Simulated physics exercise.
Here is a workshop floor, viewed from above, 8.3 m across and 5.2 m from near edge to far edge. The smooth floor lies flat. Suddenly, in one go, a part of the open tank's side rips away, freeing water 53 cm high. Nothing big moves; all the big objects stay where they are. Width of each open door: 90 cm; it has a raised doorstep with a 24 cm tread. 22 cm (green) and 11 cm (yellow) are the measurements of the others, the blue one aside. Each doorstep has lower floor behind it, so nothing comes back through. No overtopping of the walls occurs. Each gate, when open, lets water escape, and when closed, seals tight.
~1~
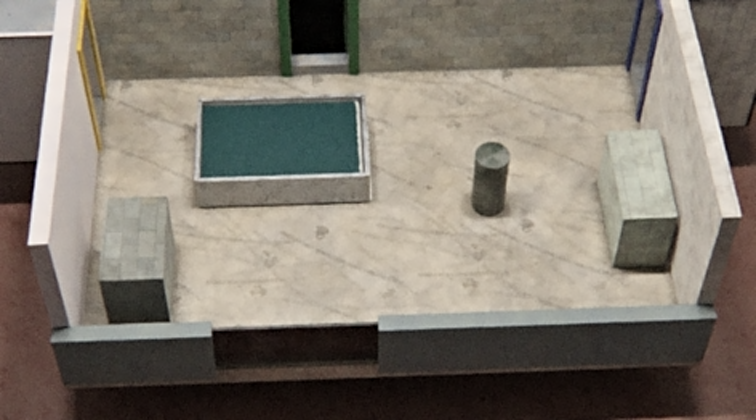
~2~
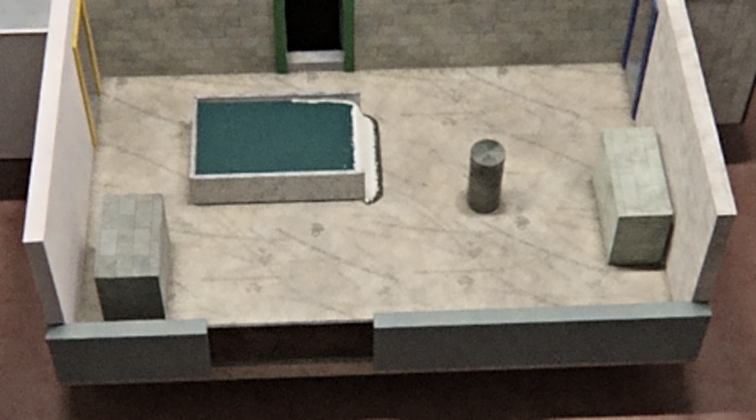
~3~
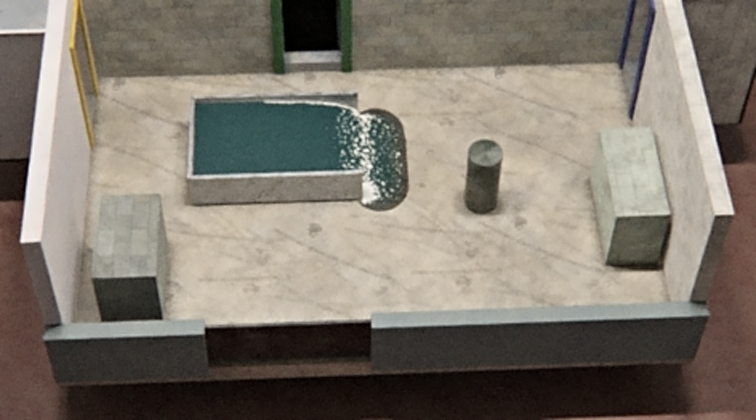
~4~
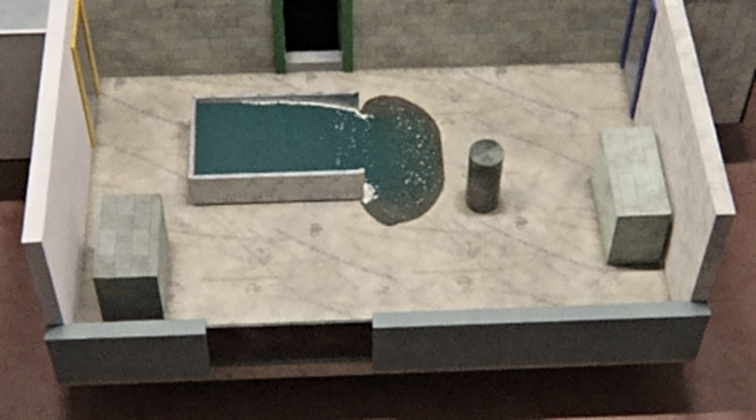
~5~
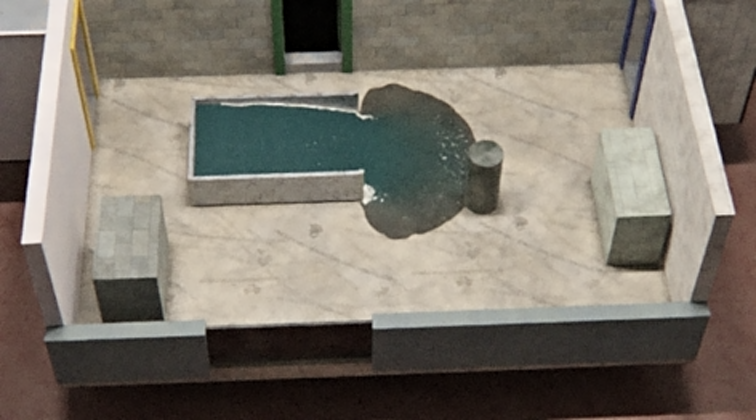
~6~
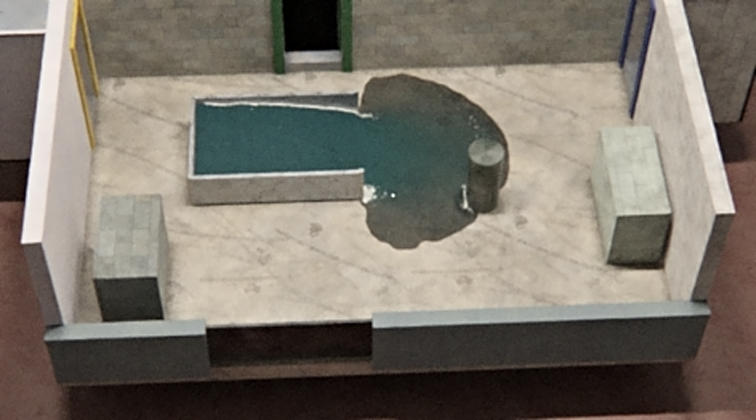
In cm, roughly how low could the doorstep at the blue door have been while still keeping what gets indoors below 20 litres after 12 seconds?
About 23 cm.
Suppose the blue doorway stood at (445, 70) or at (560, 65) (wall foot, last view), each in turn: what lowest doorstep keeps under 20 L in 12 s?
Roughly 7.5 cm, then roughly 16 cm.
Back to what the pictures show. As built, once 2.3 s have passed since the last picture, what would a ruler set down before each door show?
Door depths (cm): Green = 0, yellow = 0, blue = 30.
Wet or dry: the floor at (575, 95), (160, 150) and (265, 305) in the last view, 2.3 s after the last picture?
So, in order, I'd say got wet, then stayed dry, then stayed dry.
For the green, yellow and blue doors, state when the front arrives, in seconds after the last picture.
Green 3.4 s, yellow 8.5 s, blue 1.1 s.
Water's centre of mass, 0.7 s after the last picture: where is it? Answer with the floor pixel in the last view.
Roughly (339, 161).
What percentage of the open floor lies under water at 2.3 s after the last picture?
Approximately 50 % of it.
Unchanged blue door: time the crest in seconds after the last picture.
At about 2.4 s.
Then, 0.7 s after the last picture water covers 30 % of the floor, deepest (26 cm) near (466, 189); it has not reached the blue door.
Then, 2.3 s after the last picture water covers 50 % of the floor, deepest (32 cm) near (623, 68); 30 cm at the blue door, 3 litres in over its 24 cm doorstep.
Then, 11.3 s after the last picture water covers 95 % of the floor, deepest (10 cm) near (75, 358); 5 cm at the blue door, 15 litres in over its 24 cm doorstep.
At the blue door as built, the water peaked near 30 cm, 2.3 s after the last picture.
With a doorstep of 21 cm, 29 litres would have come in within the 12 s; with 28.5 cm, 3 litres. So under 20 litres takes about 23 cm.
